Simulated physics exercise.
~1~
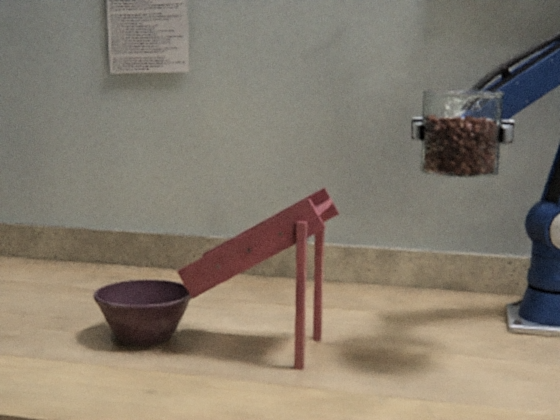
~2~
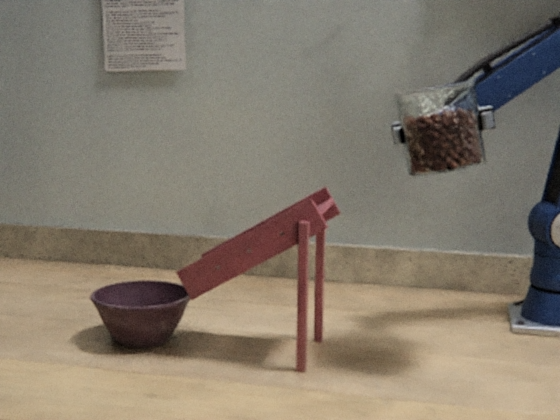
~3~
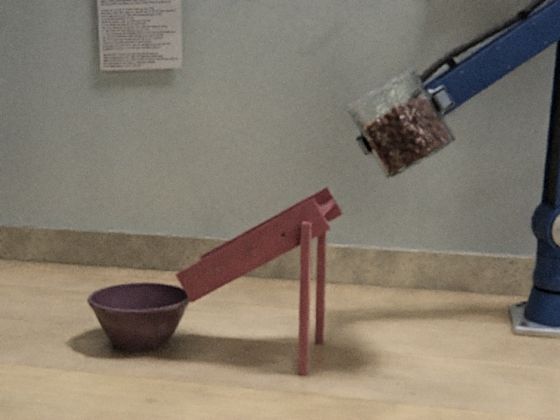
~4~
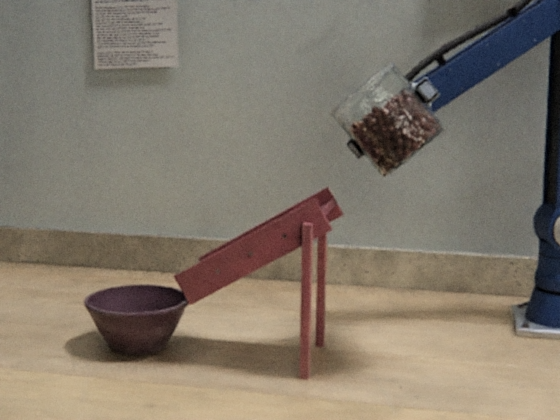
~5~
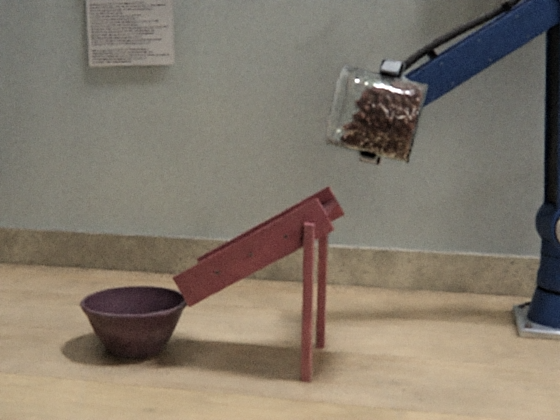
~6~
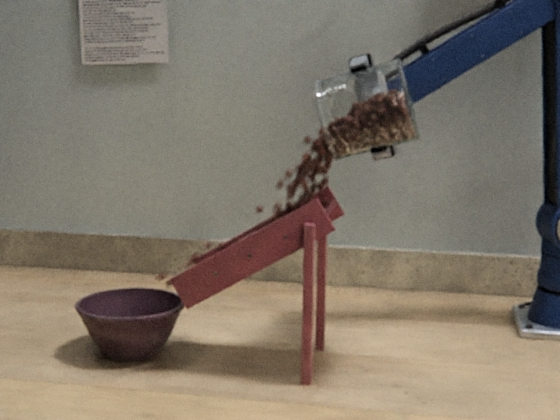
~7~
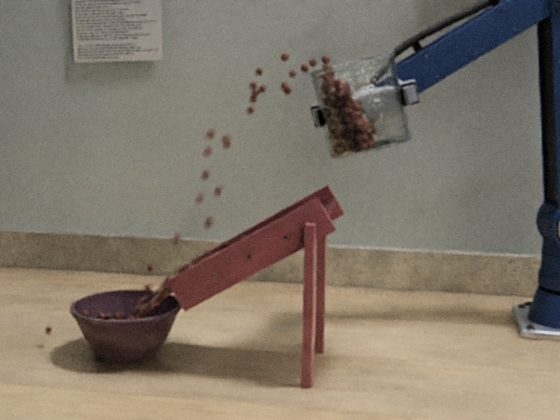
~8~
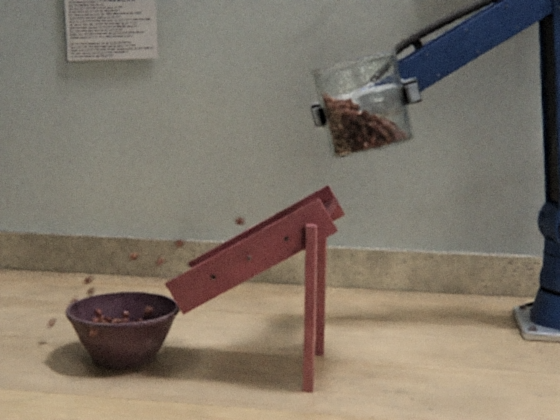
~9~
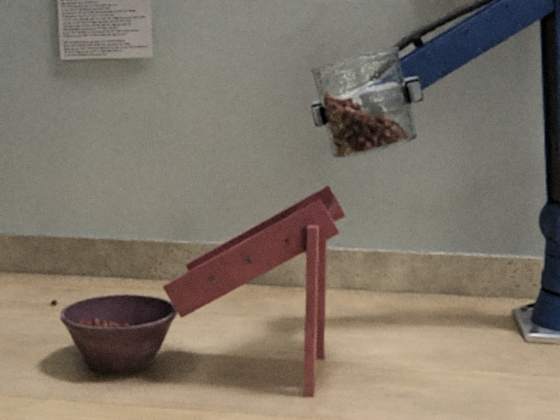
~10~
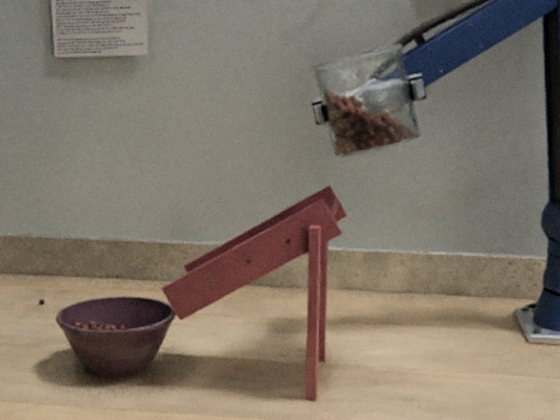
The clip opens on a blue robot arm holding a clear cup partly filled with reddish-brown beads, up and to the right of a sloping red chute that leads down to a purple bowl. The arm carries the cup left, tilting it until it lies on its side above the chute. Beads spill out and slide down toward the bowl. The cup then swings back toward upright, flinging some beads through the air in an arc to the left. Most land in the bowl, but a few miss. Finally the leaning cup hangs still, with many beads left inside and others resting in the bowl.
